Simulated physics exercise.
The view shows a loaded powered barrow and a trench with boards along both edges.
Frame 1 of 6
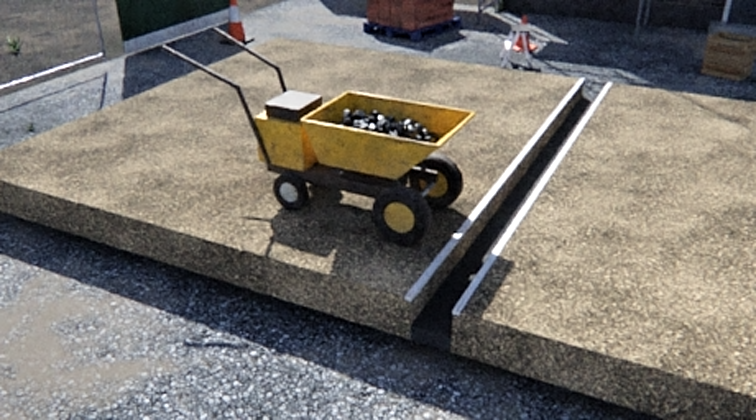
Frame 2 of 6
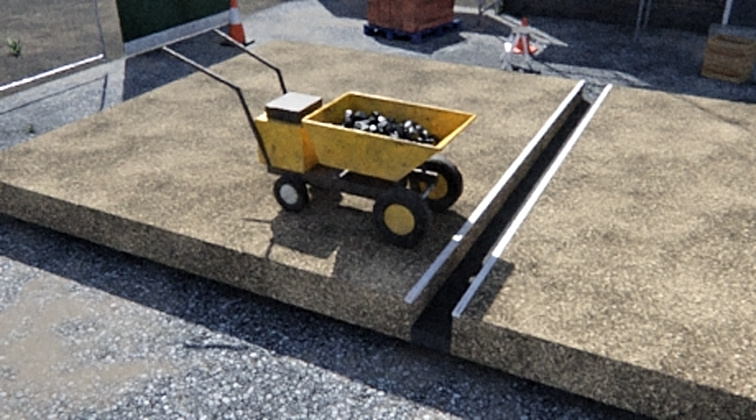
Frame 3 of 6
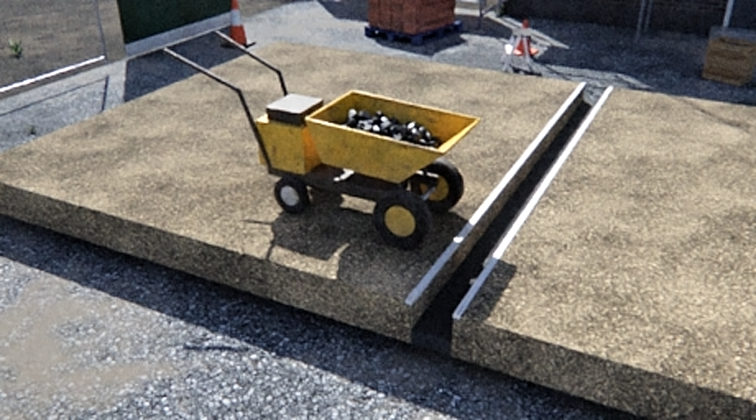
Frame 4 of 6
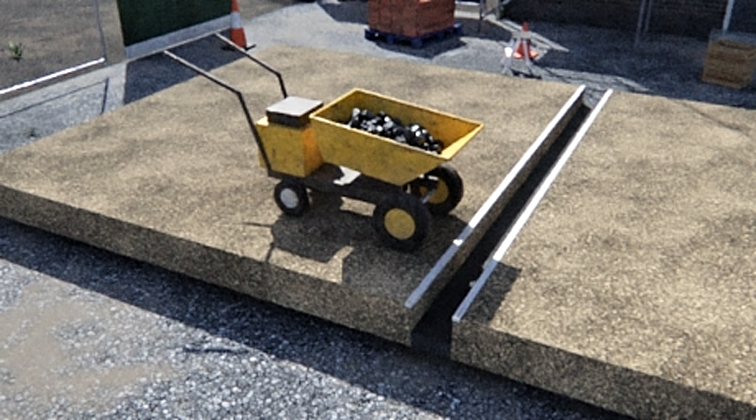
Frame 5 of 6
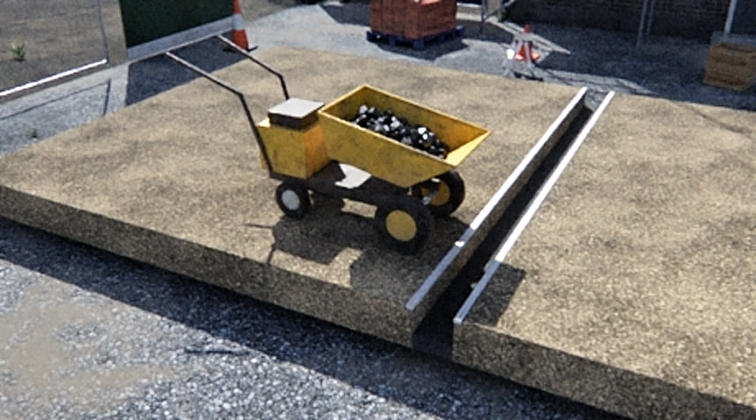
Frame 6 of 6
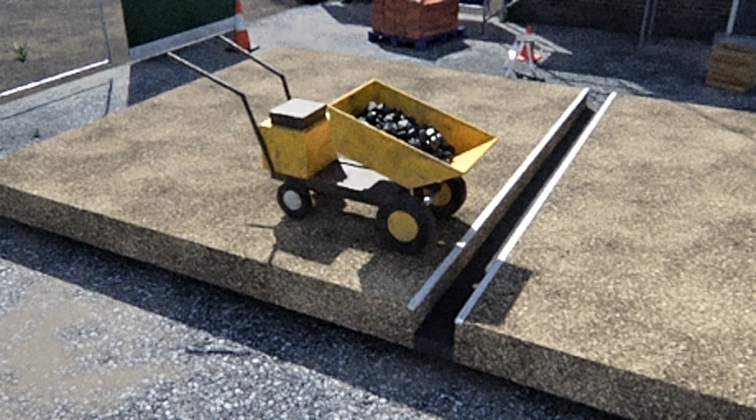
The video shows a yellow powered barrow loaded with dark lumps of coal standing beside a narrow trench edged with boards. Its skip starts level, then gradually tilts forward and down toward the right while the wheels stay in place.
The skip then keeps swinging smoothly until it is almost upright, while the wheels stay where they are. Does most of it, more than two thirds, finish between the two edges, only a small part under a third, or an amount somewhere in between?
Only a small part, under a third, finishes between the edges.
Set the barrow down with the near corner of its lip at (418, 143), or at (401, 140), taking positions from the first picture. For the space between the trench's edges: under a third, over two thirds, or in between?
Between a third and two thirds; over two thirds.
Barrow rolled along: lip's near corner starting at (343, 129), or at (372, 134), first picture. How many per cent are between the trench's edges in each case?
Some 20 in a hundred, then some 50 in a hundred.
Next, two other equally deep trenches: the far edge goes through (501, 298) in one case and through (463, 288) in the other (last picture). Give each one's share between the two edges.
The share would be 60 % first and 0 % second.
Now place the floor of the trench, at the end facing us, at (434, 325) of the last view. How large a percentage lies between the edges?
It works out to some 0 per cent.
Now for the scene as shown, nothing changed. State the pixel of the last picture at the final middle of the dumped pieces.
Roughly at (541, 260), give or take.
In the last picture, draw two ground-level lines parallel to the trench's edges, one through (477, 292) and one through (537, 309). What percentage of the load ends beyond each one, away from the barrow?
That's 60 per cent for the first and 20 per cent for the second.
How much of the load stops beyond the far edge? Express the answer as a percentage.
About 60 %.
Soon, skip tipped steeply; all in the skip.
A while on, skip tipped right over; about two thirds in the skip; about a quarter beyond it; a stray few falling.
Towards the end, skip tipped right over; about a third in the skip; a stray few in or heaped over the trench; about two thirds beyond it.
Finally, skip tipped right over; about a third in the skip; a stray few in or heaped over the trench; about two thirds beyond it.
